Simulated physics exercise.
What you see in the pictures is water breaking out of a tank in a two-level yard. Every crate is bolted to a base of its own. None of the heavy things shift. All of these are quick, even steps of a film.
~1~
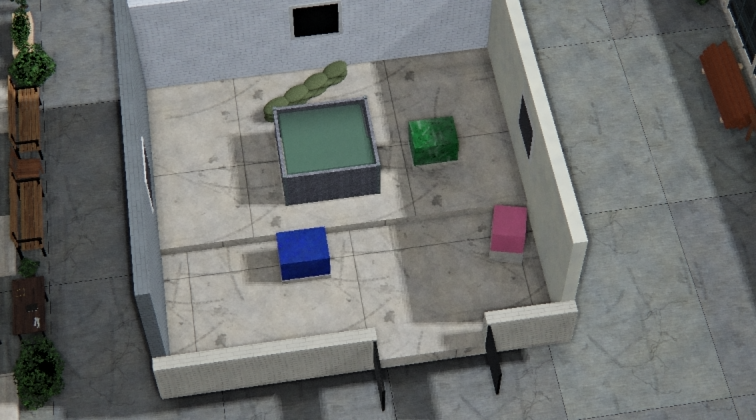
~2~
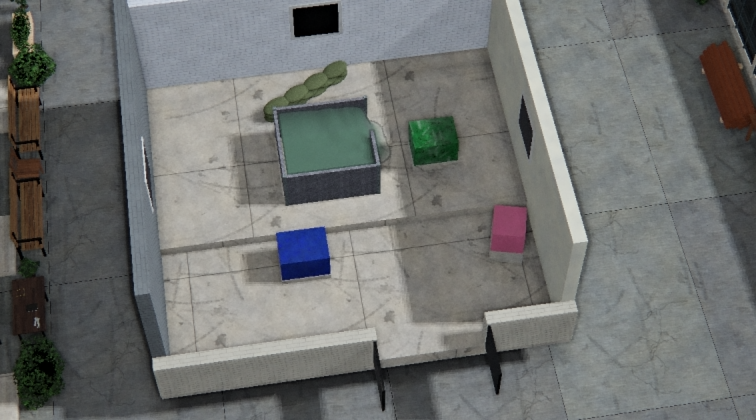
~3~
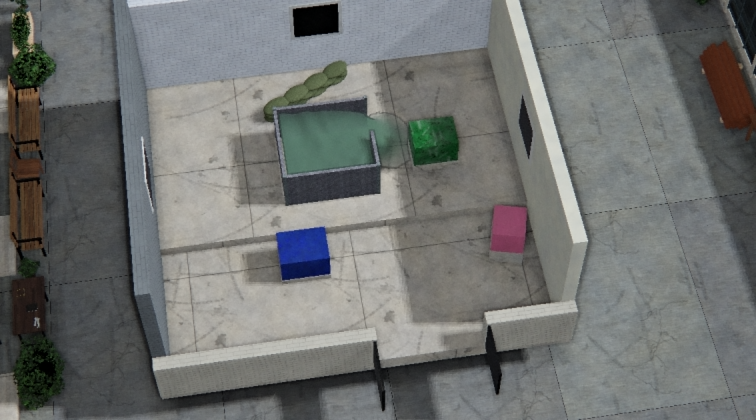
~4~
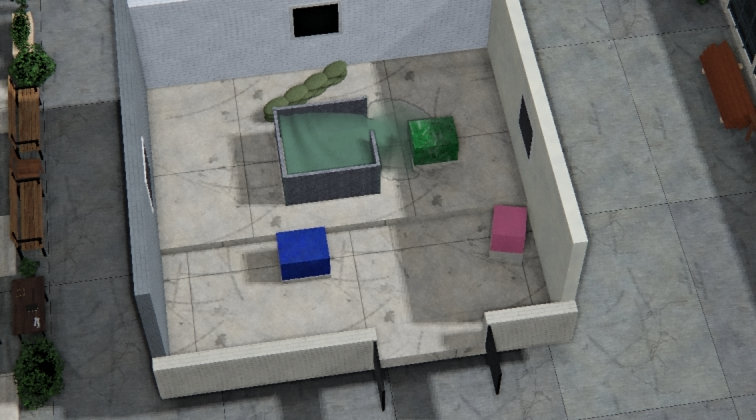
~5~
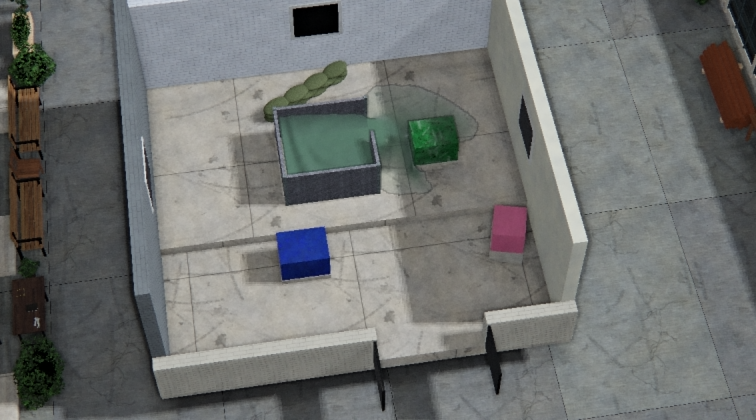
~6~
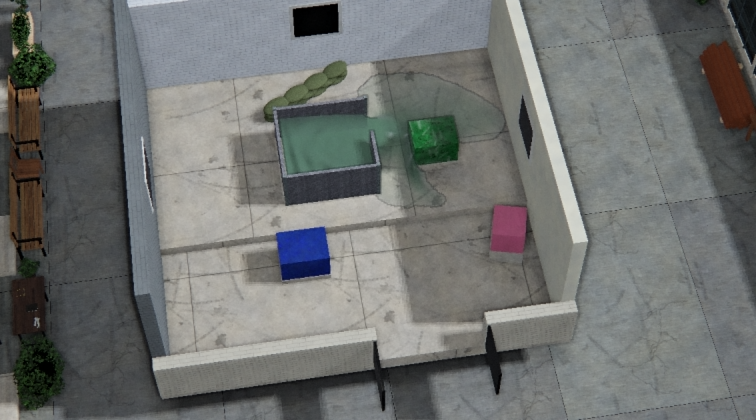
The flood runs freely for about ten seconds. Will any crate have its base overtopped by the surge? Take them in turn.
Each in turn: The blue crate is spared, the pink crate is spared, the green crate is overtopped.
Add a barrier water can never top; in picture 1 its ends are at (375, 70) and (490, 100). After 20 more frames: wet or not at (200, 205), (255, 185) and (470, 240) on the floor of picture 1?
Outcome by spot, in order - unwatered, unwatered, watered.
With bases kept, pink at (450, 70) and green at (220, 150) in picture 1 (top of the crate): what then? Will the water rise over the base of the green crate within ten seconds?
Result for green: Untouched.
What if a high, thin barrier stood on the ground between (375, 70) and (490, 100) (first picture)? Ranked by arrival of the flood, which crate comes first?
First to be reached: The green crate.
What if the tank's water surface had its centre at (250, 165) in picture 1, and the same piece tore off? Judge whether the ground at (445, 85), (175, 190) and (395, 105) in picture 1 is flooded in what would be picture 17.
First drenched; next unwetted; last drenched.
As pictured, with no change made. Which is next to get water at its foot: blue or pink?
The one in pink it is.
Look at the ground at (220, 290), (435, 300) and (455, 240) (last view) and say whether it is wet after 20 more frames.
Going through them one by one, the first is spared, the second waterlogged and the third waterlogged.
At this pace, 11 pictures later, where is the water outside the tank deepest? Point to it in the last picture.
Look close to (491, 88).
A moment on, water covers 25 % of the floor; the blue crate not reached, the pink crate water round its plinth, the green crate water round its plinth.
Next, water covers 35 % of the floor; the blue crate water round its plinth, the pink crate water round its plinth, the green crate water round its plinth.
Then, water covers 50 % of the floor; the blue crate water round its plinth, the pink crate water round its plinth, the green crate water round its plinth.
Later, water covers 65 % of the floor; the blue crate water round its plinth, the pink crate water round its plinth, the green crate water round its plinth.
In the end, water covers 85 % of the floor; the blue crate stayed above the water, the pink crate stayed above the water, the green crate was topped.
